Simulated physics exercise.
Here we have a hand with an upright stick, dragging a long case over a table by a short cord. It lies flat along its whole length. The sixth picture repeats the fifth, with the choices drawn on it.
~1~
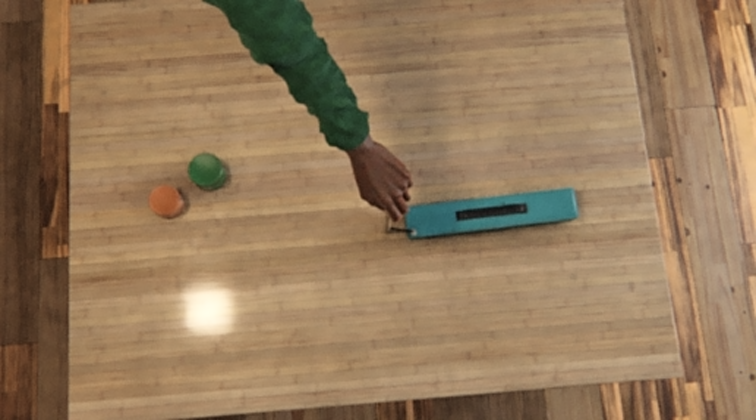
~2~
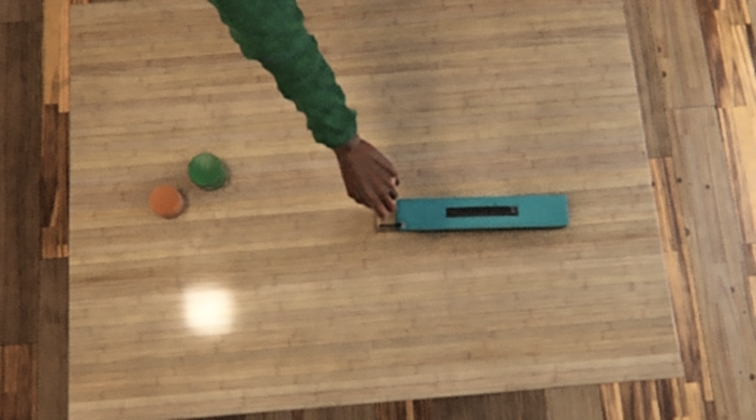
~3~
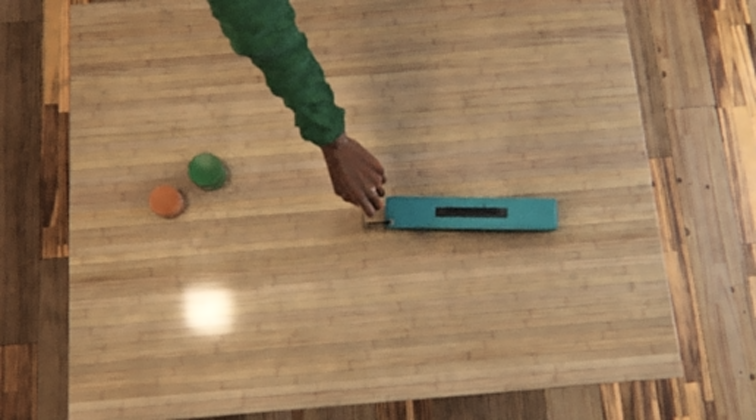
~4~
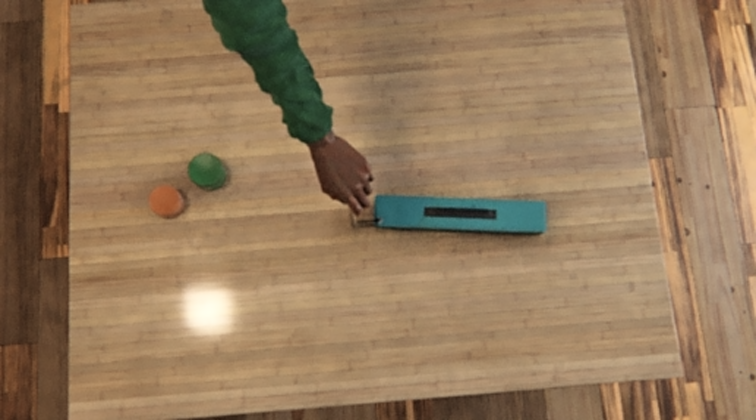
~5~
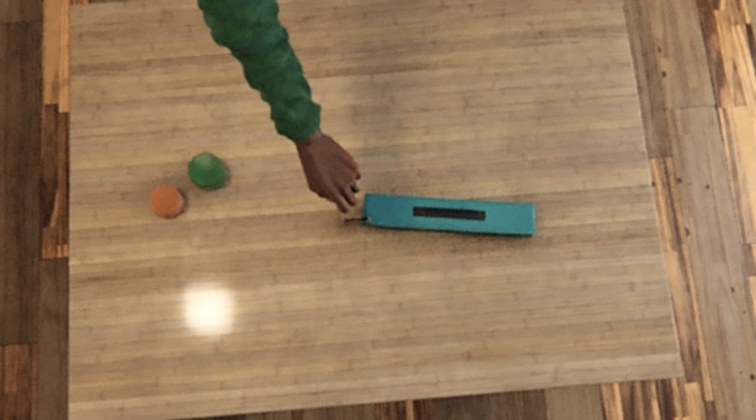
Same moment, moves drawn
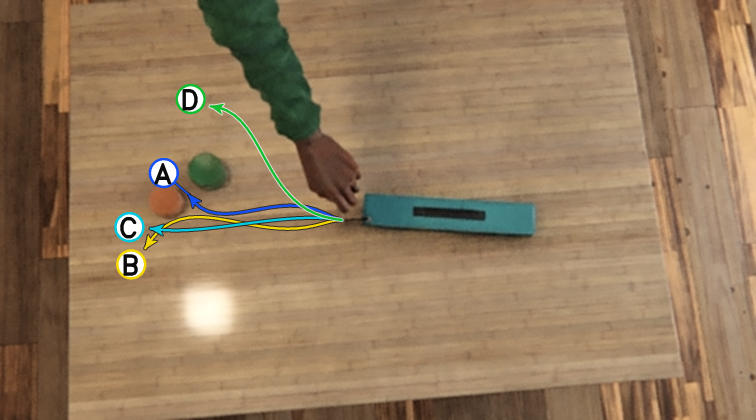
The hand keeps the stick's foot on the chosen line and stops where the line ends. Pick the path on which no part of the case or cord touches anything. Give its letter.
Path D touches nothing.
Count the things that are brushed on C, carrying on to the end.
One.
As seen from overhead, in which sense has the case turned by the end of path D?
It turns clockwise.
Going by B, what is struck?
It meets the orange tub.
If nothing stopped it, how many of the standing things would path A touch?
In all, one.
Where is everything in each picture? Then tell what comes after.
Orange tub (167, 203); green tub (207, 173); turquoise case (492, 212), in the first frame.
Turquoise case (482, 212); orange tub (167, 203), in the second frame.
Turquoise case (471, 212); orange tub (167, 203), in the third frame.
Turquoise case (460, 213); orange tub (167, 203), in the fourth frame.
Turquoise case (449, 214); orange tub (167, 203); green tub (207, 173), in the fifth frame.
On the marked copy, A from (342, 220) via (263, 209) to (189, 195); B from (342, 220) via (234, 221) to (145, 249); C from (342, 220) via (241, 224) to (151, 228); D from (342, 220) via (268, 164) to (210, 106).
Taking D. A third of the way, foot of the stick (285, 190), middle of the case (390, 208).
Two thirds of the way, foot of the stick (250, 133), middle of the case (340, 184).
When it is over, foot of the stick (204, 107), middle of the case (294, 155); nothing has been touched.
As for the rest, A meets the green tub; B meets the orange tub; C meets the orange tub.
